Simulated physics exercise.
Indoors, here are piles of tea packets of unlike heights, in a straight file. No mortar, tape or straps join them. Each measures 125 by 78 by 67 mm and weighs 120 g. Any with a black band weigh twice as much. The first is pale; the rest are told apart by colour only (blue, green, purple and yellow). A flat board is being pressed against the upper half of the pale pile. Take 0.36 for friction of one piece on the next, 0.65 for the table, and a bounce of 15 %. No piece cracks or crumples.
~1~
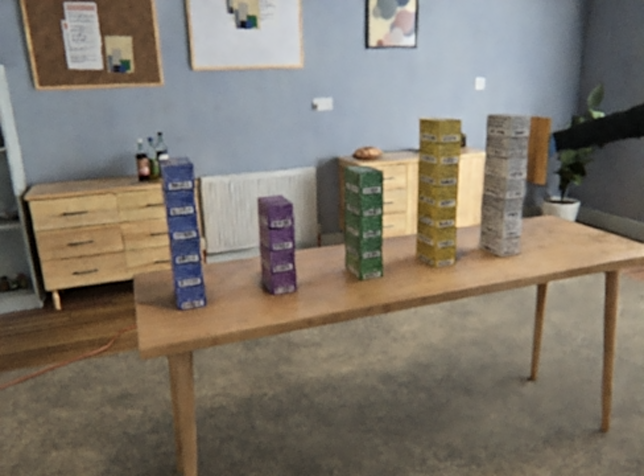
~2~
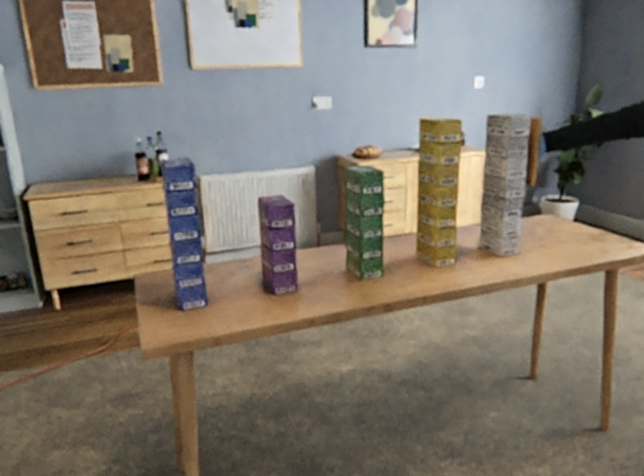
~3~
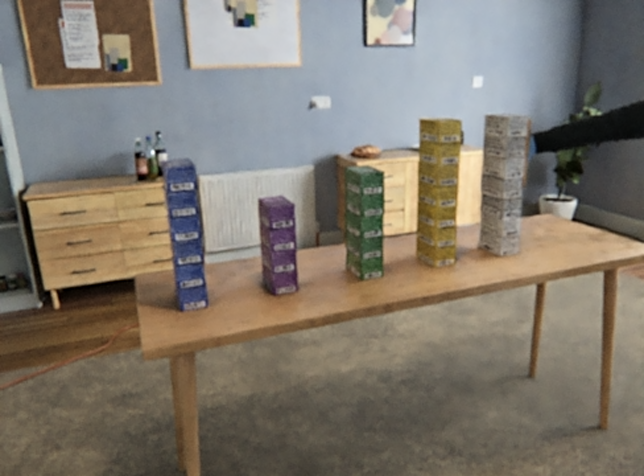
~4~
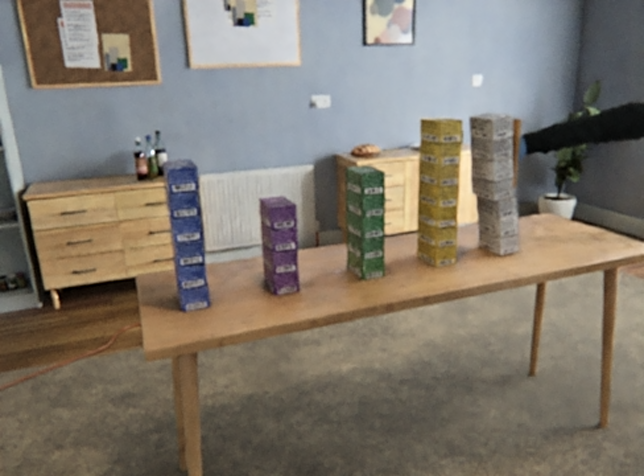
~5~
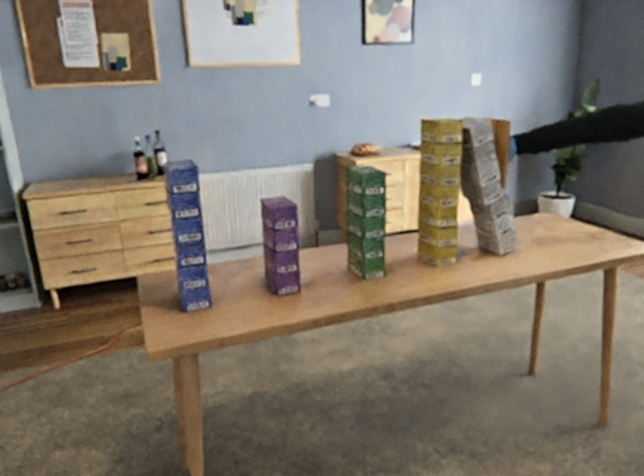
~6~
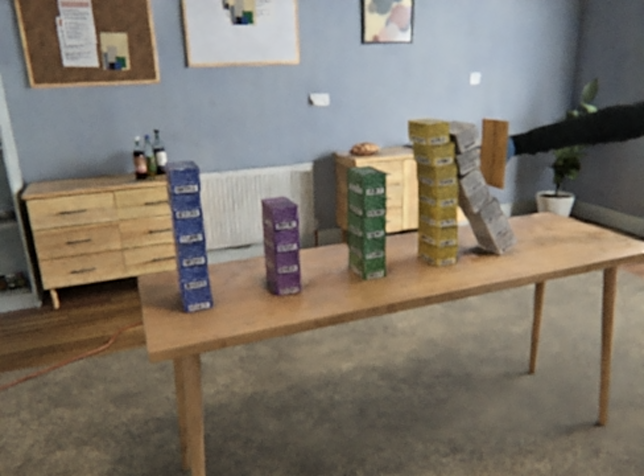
On a wooden table, a hand pushes a board leftward, leaning the pale pile against the yellow one.
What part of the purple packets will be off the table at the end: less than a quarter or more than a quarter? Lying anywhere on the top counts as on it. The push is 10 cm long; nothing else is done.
It comes to under a quarter.
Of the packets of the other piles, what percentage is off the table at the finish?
Near 20 per cent.
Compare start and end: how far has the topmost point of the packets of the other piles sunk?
Some 26 cm lower.
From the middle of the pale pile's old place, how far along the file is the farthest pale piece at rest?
Some 46 cm.
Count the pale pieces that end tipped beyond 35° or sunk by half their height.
7 of them.
Then, 0.17 s past the last view, 7 of the pale pile down; none of the 4 purple packets off the table (0 of 22 in all colours); top purple packet unmoved; top yellow packet 20° from how it stood, 22 mm lower.
Then, 0.37 s past the last view, 7 of the pale pile down; none of the 4 purple packets off the table (0 of 22 in all colours); top purple packet unmoved; top yellow packet 10° from how it stood, 7 cm lower.
Then, 0.81 s past the last view, 7 of the pale pile down; none of the 4 purple packets off the table (0 of 22 in all colours); top purple packet 24° from how it stood, 8 cm lower; top green packet on its side.
Then, 1.73 s past the last view, 7 of the pale pile down; none of the 4 purple packets off the table (4 of 22 in all colours); top purple packet 12 cm lower; top blue packet on its side.
In the end, 7 of the pale pile down; none of the 4 purple packets off the table (4 of 22 in all colours); top purple packet 12 cm lower; top green packet on its side. That is 0 per cent. From the last view, middles, top purple packet near (213, 262), top green packet near (270, 234).
